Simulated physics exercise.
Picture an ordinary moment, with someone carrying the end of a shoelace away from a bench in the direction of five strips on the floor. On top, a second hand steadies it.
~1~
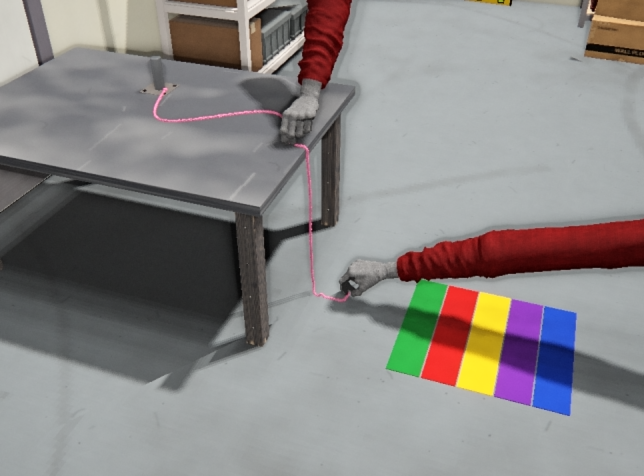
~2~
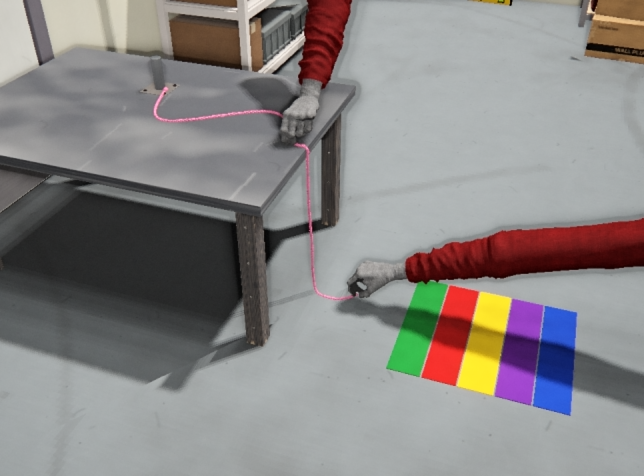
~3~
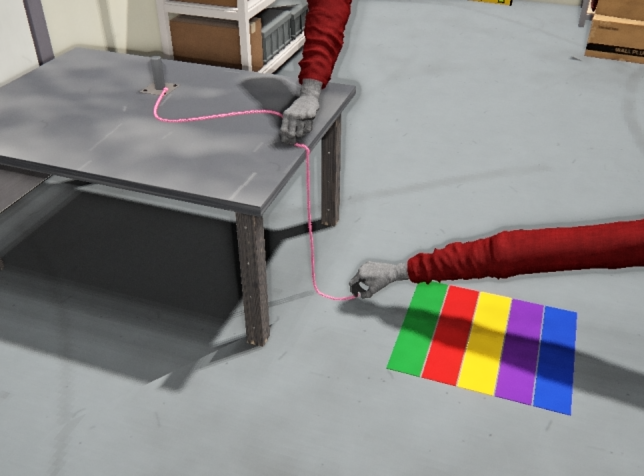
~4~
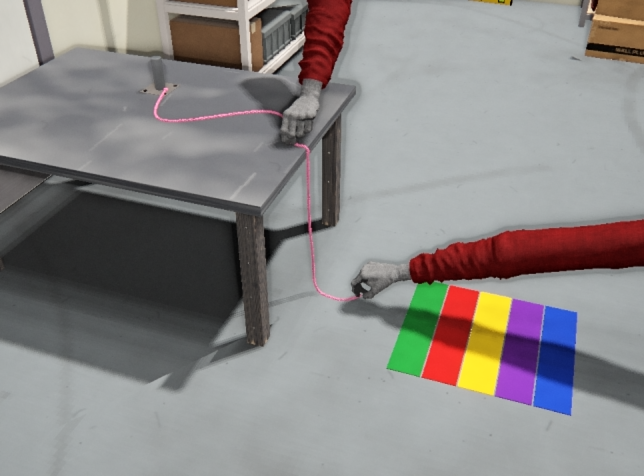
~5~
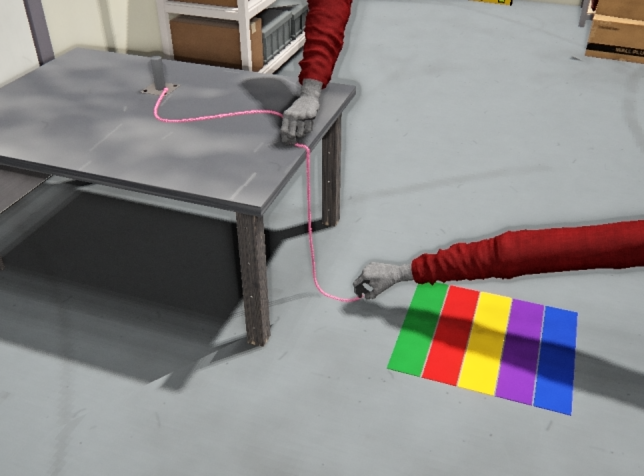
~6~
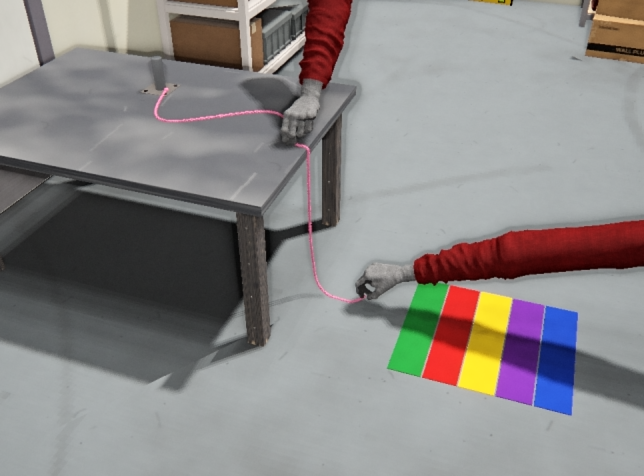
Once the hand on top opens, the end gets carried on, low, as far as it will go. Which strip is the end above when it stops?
The blue one.
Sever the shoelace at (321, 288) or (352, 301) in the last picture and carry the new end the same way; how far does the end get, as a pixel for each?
Try 1: (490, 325); try 2: (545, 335).
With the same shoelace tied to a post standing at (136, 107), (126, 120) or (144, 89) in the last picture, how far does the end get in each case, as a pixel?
In order, it comes out close to (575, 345), (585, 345) and (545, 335).
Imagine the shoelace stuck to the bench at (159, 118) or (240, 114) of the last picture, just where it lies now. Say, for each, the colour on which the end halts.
In order, purple and yellow.
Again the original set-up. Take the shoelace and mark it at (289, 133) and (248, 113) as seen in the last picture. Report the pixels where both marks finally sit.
At (358, 168), then (292, 127).
Early on, end near (507, 328); over yellow.
Midway, end near (545, 337); over blue.
At the end of the slack, end near (568, 342); over blue. The blue one.
